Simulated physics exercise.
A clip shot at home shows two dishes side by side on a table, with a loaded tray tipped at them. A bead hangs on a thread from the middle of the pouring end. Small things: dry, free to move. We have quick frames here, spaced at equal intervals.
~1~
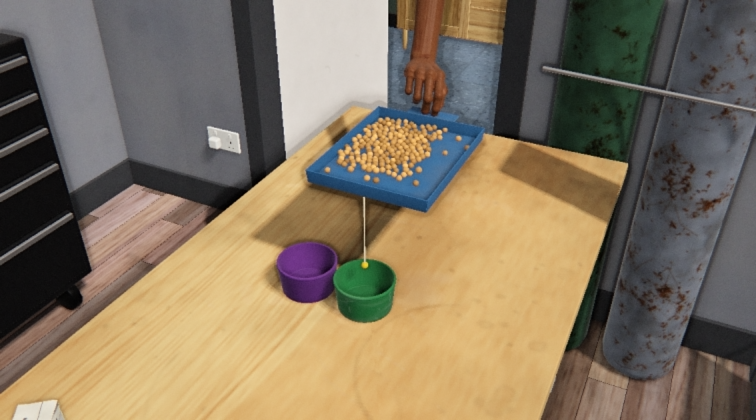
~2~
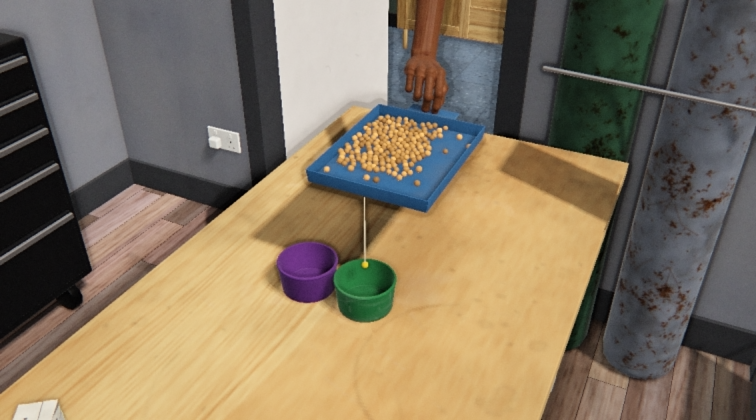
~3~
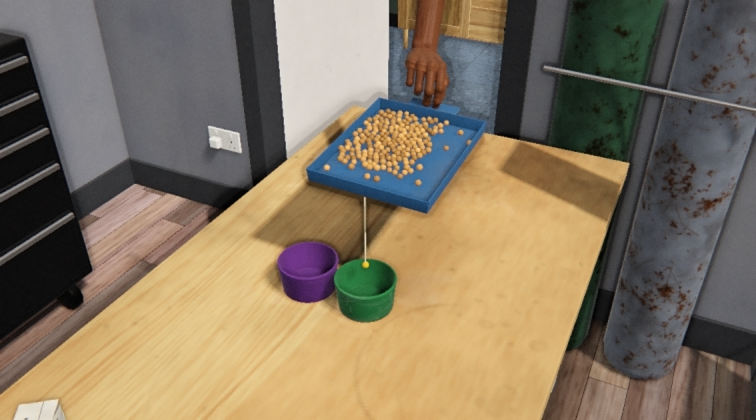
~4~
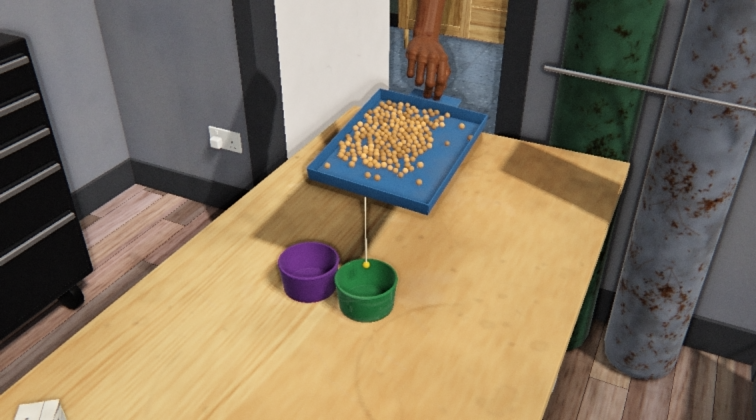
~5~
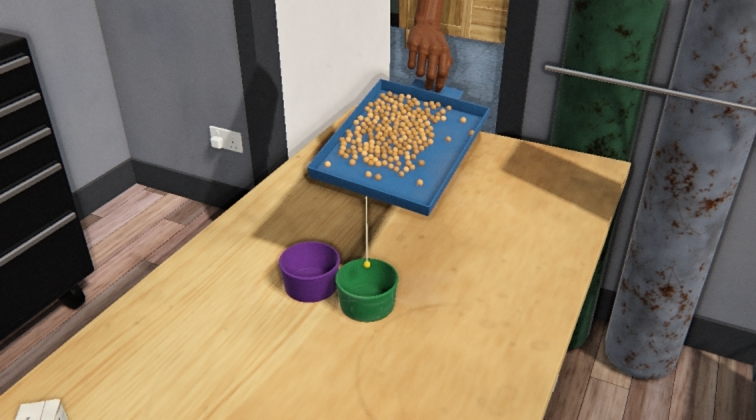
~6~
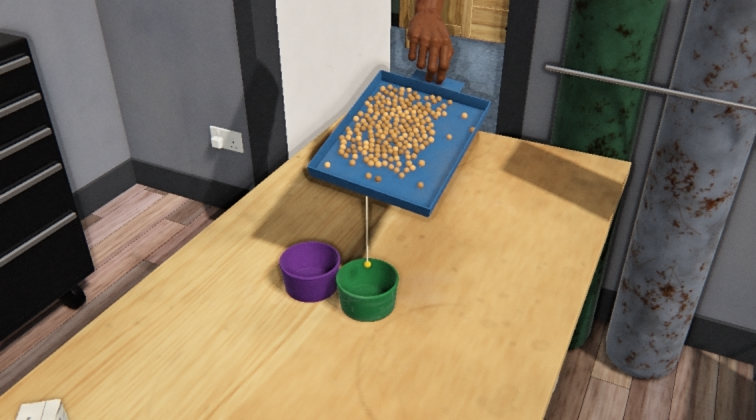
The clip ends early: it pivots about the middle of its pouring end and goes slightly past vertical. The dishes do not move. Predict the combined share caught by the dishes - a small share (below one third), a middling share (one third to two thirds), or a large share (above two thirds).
A small share, below one third.
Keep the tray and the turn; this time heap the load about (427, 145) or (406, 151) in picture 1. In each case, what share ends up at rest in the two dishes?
About 10 % and 0 %.
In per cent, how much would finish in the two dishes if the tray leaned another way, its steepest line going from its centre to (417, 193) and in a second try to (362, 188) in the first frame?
Around 0 percent for the first aim and around 30 percent for the second.
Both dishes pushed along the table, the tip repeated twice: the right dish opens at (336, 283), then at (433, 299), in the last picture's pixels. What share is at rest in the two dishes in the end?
0 and 70 %.
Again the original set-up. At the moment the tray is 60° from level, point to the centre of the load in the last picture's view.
The load is centred around (403, 194).
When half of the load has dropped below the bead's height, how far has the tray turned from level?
Around 105°, give or take.
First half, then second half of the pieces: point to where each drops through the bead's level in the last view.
Near (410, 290) and later near (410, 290).
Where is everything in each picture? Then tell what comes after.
In the first picture, corners of the pouring end (307, 170) and (427, 200), level; middle of the load (392, 147), round wooden beads; left dish (293, 287); right dish (351, 307); bead on its thread (365, 265).
In the second picture, corners of the pouring end (308, 169) and (427, 200), level; middle of the load (393, 145).
In the third picture, corners of the pouring end (308, 168) and (427, 202), tipped barely, lowest at the right corner; middle of the load (393, 142).
In the fourth picture, corners of the pouring end (308, 168) and (428, 204), tipped a little, lowest at the right corner; middle of the load (394, 137).
In the fifth picture, corners of the pouring end (309, 167) and (429, 206), tipped a little, lowest at the right corner; middle of the load (395, 132).
In the sixth picture, corners of the pouring end (309, 166) and (429, 208), tipped clearly, lowest at the right corner; middle of the load (395, 129), almost all on the move; left dish (295, 287); right dish (354, 306).
Just after the last frame, tray tipped steeply; the larger part on the tray; about a tenth outside both; about a tenth in the air.
A moment on, tray tipped right over; roughly half on the tray; just a few in the right dish; roughly a quarter outside both; roughly a quarter in the air.
Further on, tray tipped past a quarter turn; about a tenth in the right dish; almost all outside both.
When it is over, tray tipped past a quarter turn; about a tenth in the right dish; not one in the left dish; almost all outside both.
